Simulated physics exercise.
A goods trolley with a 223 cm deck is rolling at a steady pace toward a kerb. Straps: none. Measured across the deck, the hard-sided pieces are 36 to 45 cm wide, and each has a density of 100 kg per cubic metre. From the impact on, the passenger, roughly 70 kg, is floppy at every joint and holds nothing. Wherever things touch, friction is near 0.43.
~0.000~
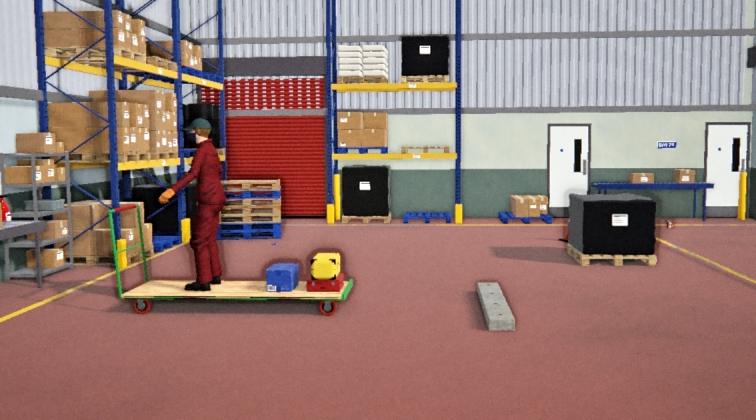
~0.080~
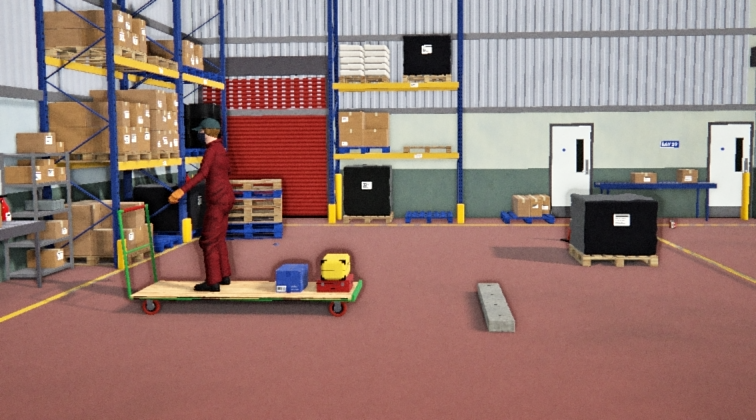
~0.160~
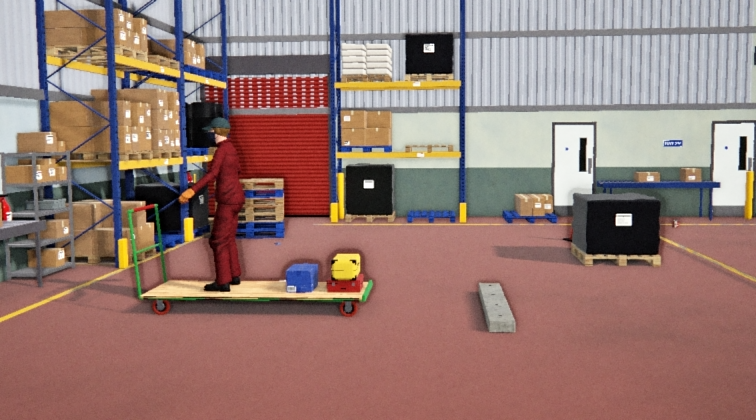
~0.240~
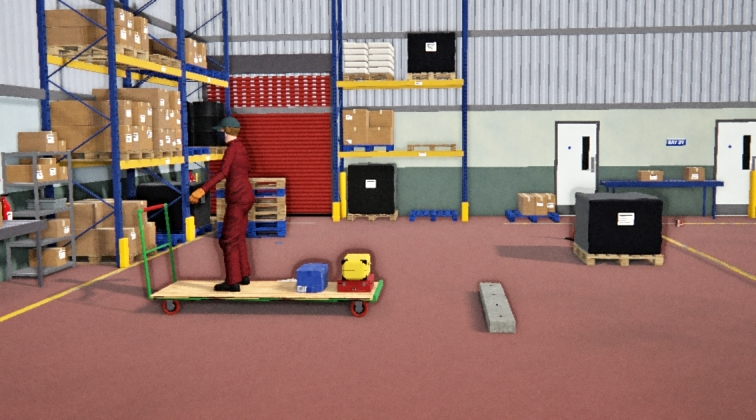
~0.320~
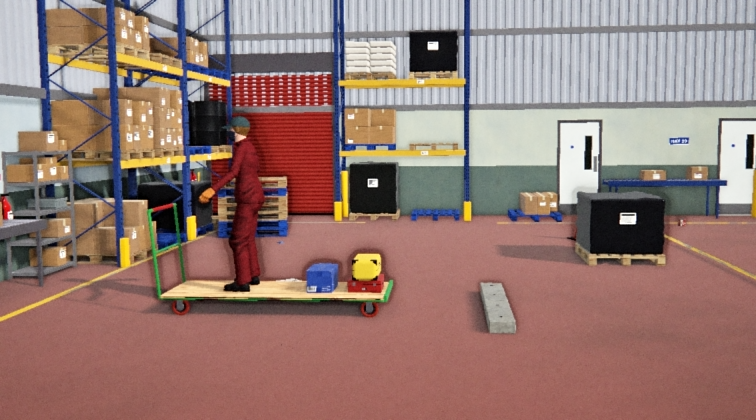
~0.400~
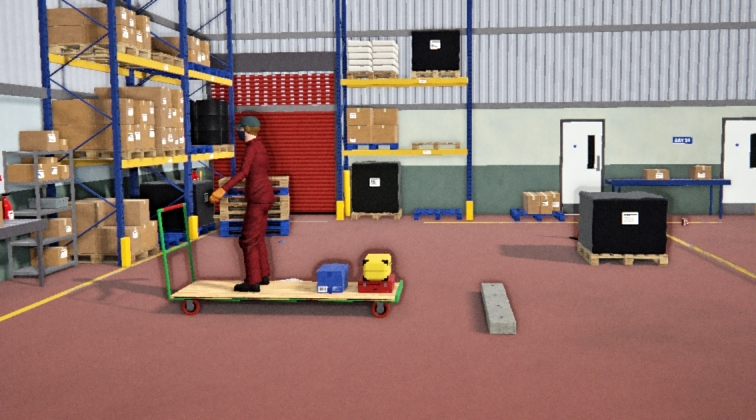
The clip opens with a person in dark red overalls and a cap standing on a flat wooden-decked trolley in a warehouse, arms held toward its handle at left. The trolley rolls steadily right a short way, carrying the person, a blue box and a yellow case toward a grey kerb.
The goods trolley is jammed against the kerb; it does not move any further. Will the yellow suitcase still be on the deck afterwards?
No.
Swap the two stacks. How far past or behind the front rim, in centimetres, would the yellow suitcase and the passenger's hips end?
The yellow item would rest 40 centimetres behind the rim, with the hips 90 centimetres behind.
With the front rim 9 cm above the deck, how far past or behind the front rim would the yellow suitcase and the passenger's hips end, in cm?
Then yellow 40 past, hips 90 behind.
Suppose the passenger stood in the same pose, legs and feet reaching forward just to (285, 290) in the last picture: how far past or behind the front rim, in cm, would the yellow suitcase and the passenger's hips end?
You'd find the yellow one 40 cm past and the hips 60 cm behind the front rim.
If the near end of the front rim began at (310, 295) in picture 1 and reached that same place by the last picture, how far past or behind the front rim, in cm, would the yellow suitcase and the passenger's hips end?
Yellow overshoots the rim by 80 cm, while the hips stay 0 cm short of it.
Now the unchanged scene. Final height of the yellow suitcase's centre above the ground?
Near 10 cm above the ground.
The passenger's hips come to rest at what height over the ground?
Hip height: Approx. 30 cm.
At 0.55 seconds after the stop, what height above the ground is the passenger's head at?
Height: Approx. 90 cm.
The wheels strike at 1.11 s.
After 1.36 s the yellow suitcase is 2 cm behind the rim, tilted 10°, near (492, 268) in the last picture's view.
After 1.66 s the yellow suitcase is 13 cm past the rim, tilted 100°, near (507, 287) in the last picture's view.
After 2.11 s the yellow suitcase is 32 cm past the rim, tilted 180°, near (525, 301) in the last picture's view.
Final state at 2.8 s, past the rim, yellow suitcase; behind it, blue carton, red toolbox and the passenger's hips.
